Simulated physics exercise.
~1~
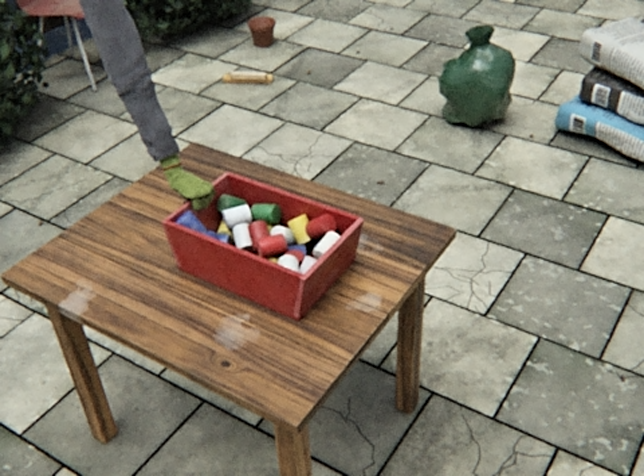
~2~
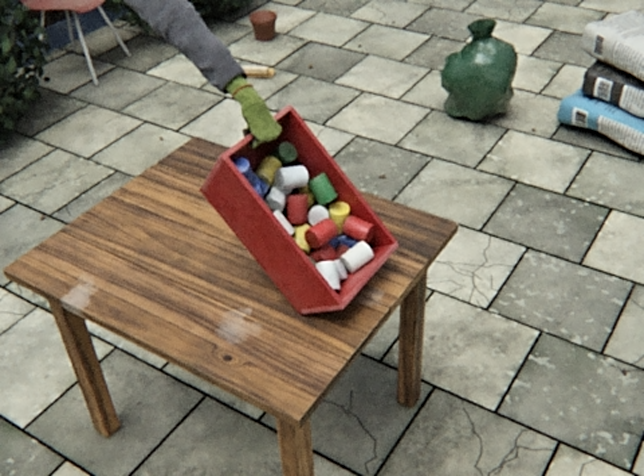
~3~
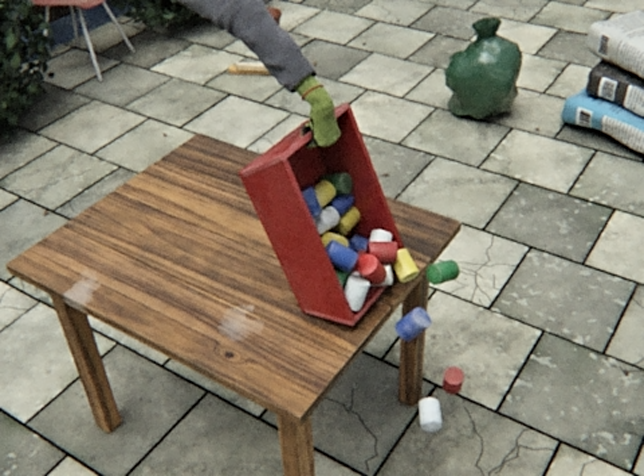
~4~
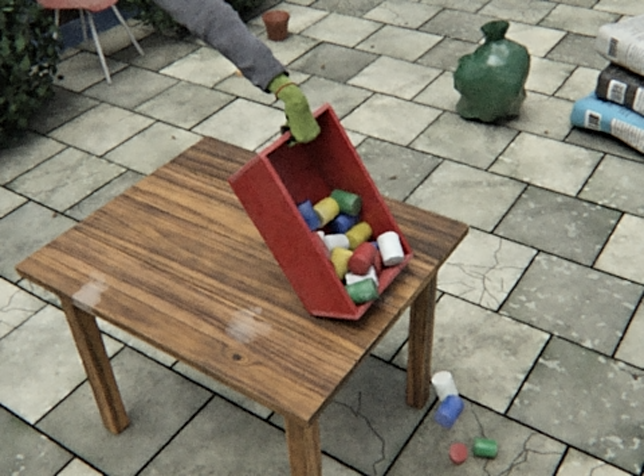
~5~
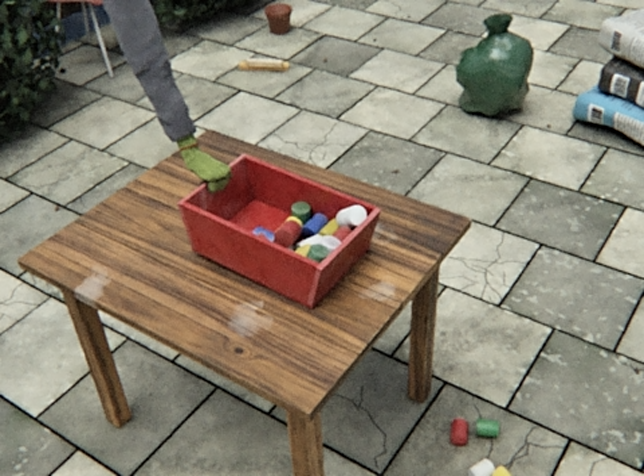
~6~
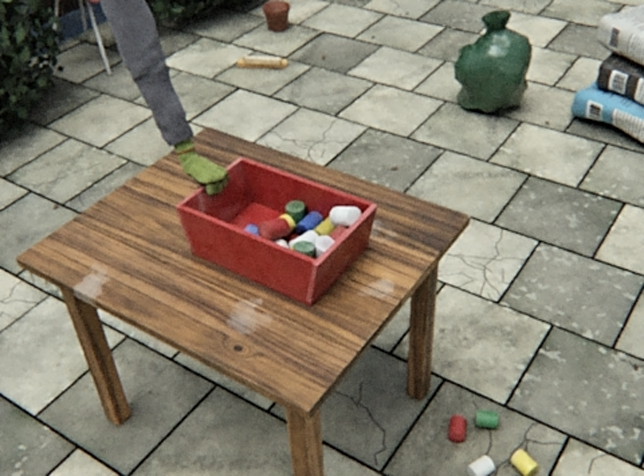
On a paved patio, a green-gloved hand tips a red tray of colourful small cylinders steeply to the right on a wooden table, spilling some onto the ground, then lowers it flat with a portion of the pieces still inside and several lying on the paving.
